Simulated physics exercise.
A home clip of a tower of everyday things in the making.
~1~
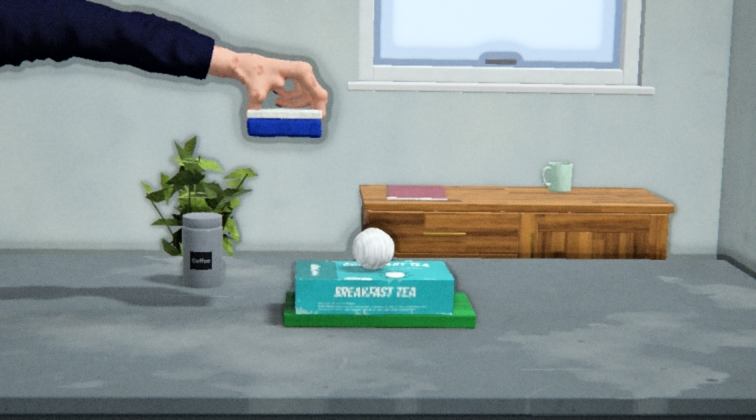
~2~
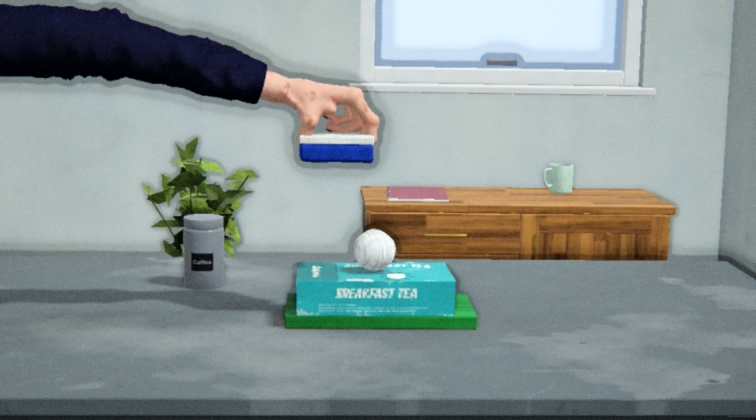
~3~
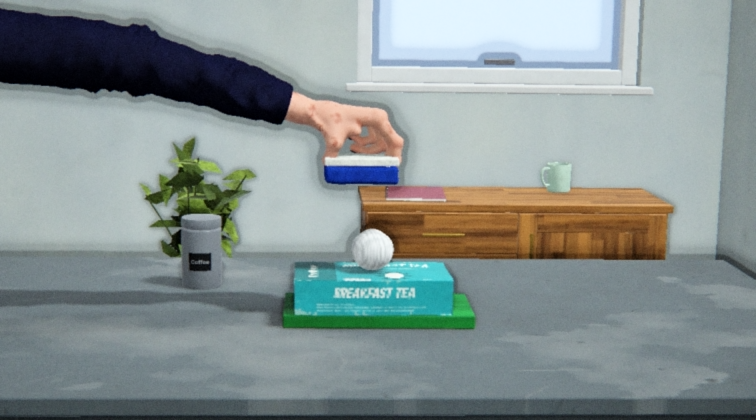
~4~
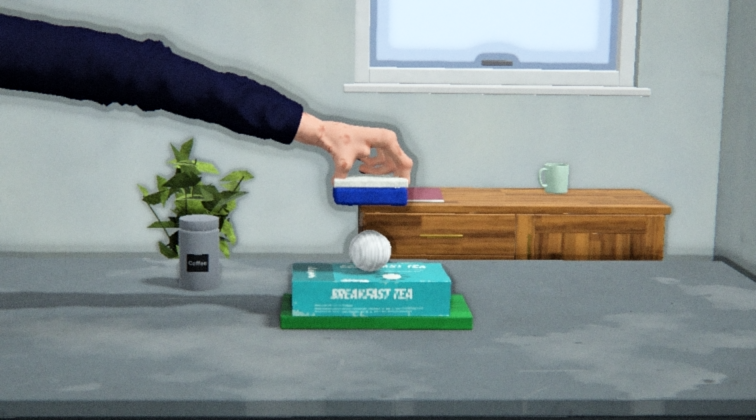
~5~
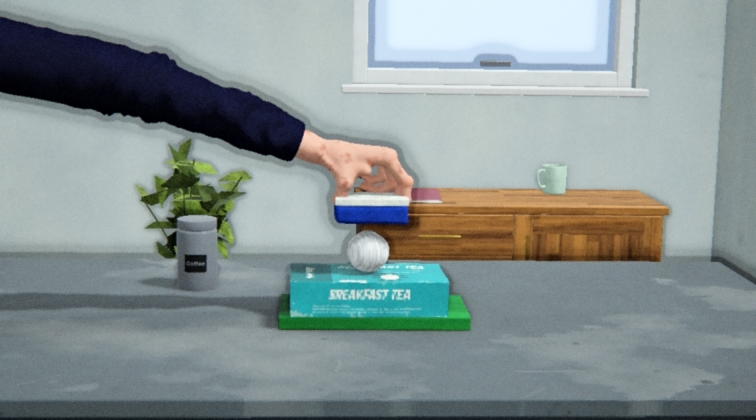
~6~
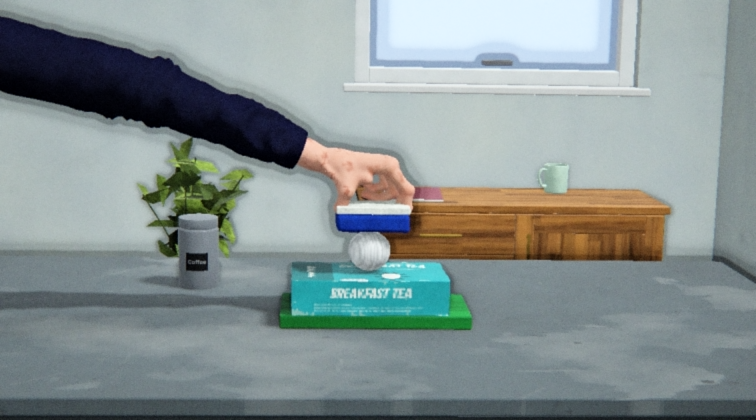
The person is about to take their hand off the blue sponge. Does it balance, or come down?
It loses its balance.
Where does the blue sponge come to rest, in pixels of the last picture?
Near (398, 237).
Then, 0.40 s after the last picture, blue sponge tipped 32° from how it was near (387, 222).
Then, 0.60 s after the last picture, blue sponge tipped 59° from how it was near (410, 234).
Then, 1.20 s after the last picture, blue sponge now fallen.
Then, 2.40 s after the last picture, nothing new.
At rest, fallen, blue sponge; the other 4 in place. Seen from the same camera at the end, blue sponge near (397, 237). The pile comes apart.
